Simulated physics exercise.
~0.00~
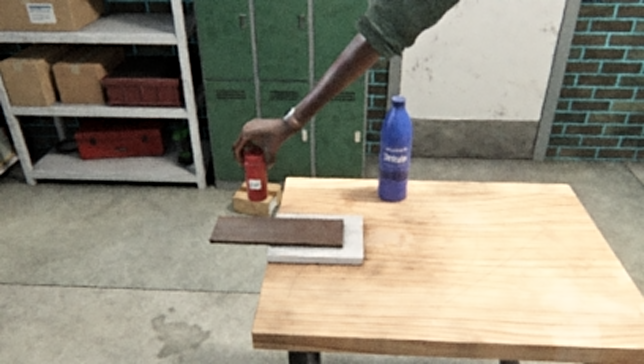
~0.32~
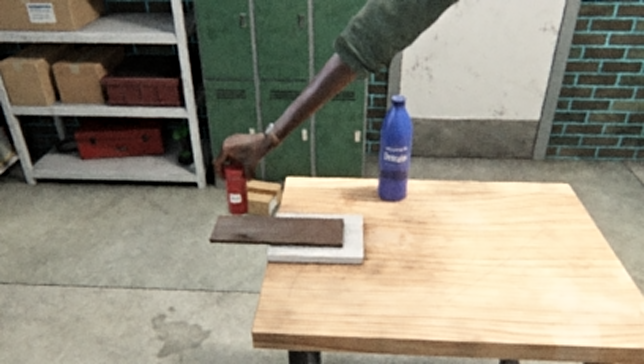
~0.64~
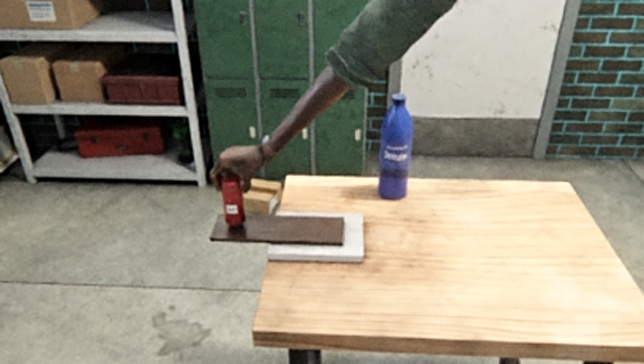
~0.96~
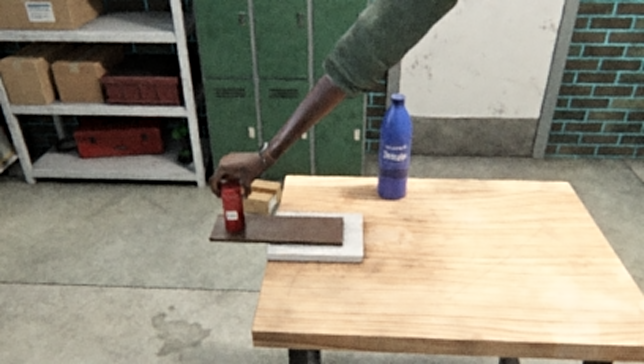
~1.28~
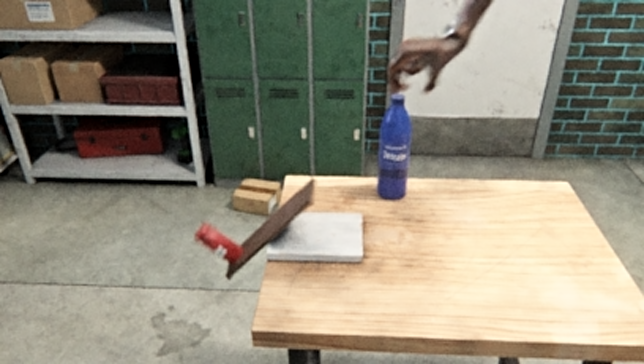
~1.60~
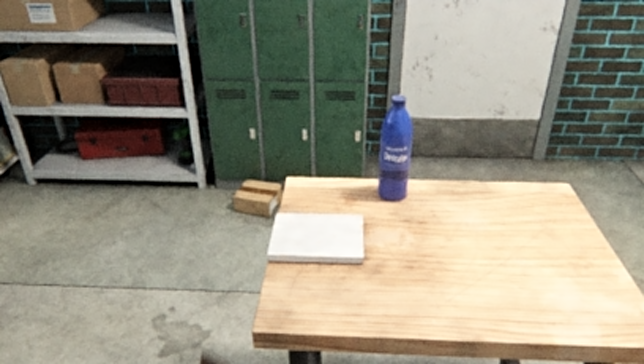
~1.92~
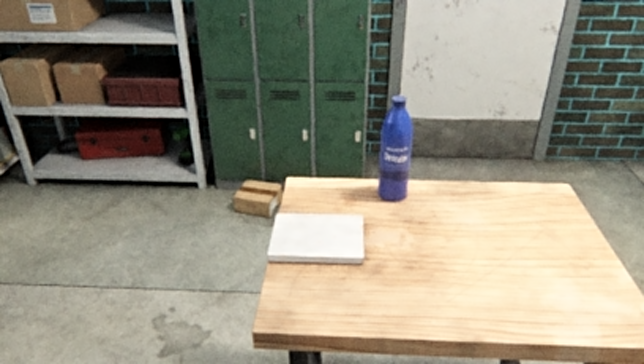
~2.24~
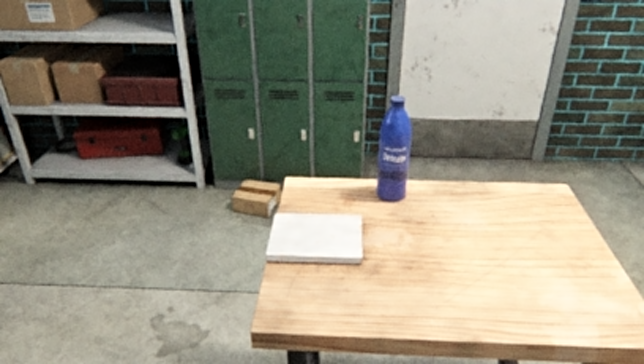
A hand sets a red shaker on an overhanging brown plank, and both fall off.
